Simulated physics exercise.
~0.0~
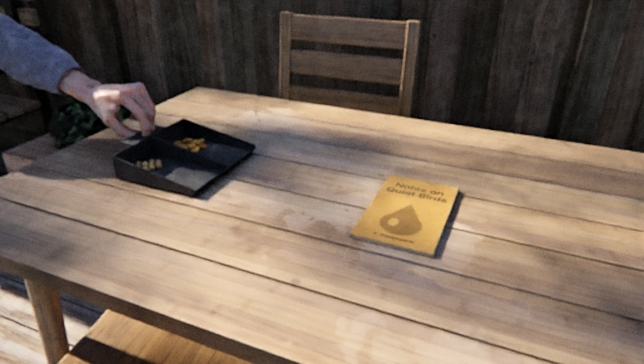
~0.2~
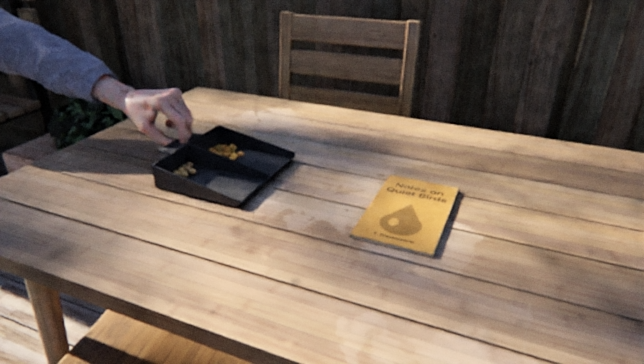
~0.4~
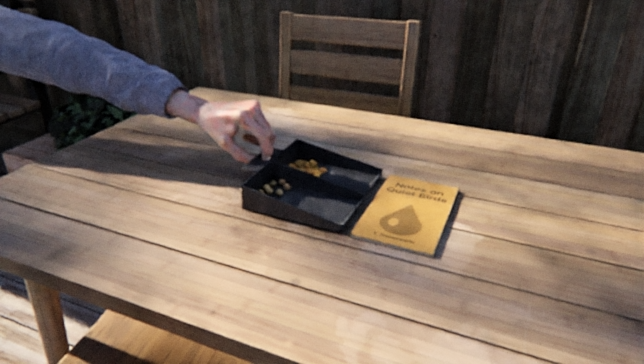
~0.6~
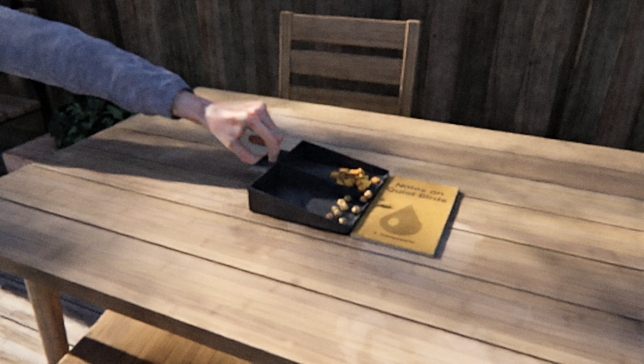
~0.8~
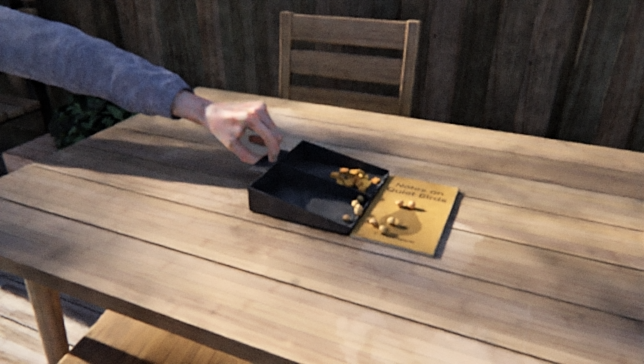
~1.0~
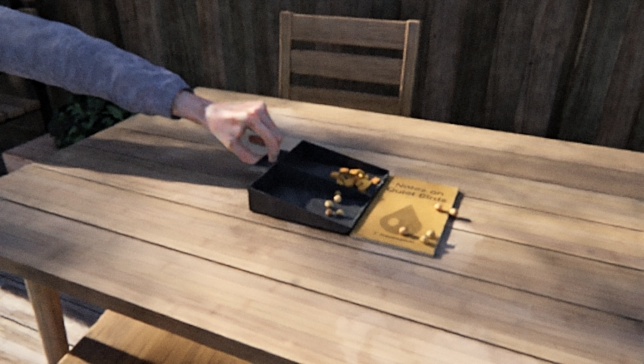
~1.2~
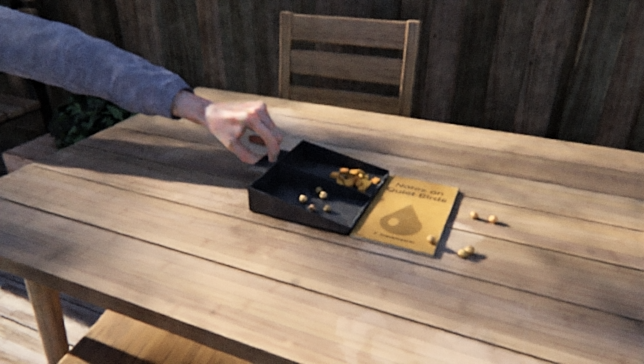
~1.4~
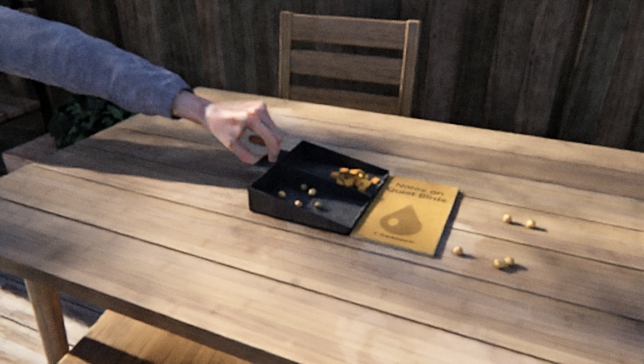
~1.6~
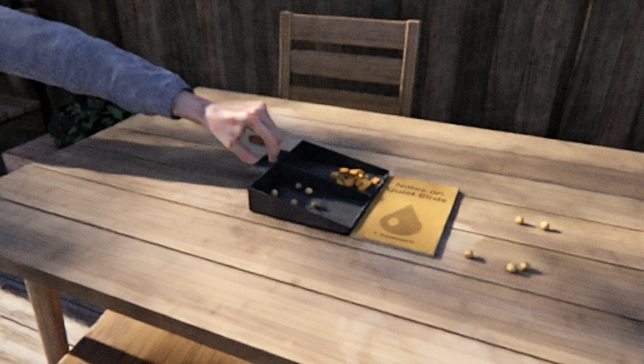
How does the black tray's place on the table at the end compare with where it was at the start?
At the start the tray sits toward the left of the table, well apart from the yellow book. By the end it is farther right, resting against the book's left edge.
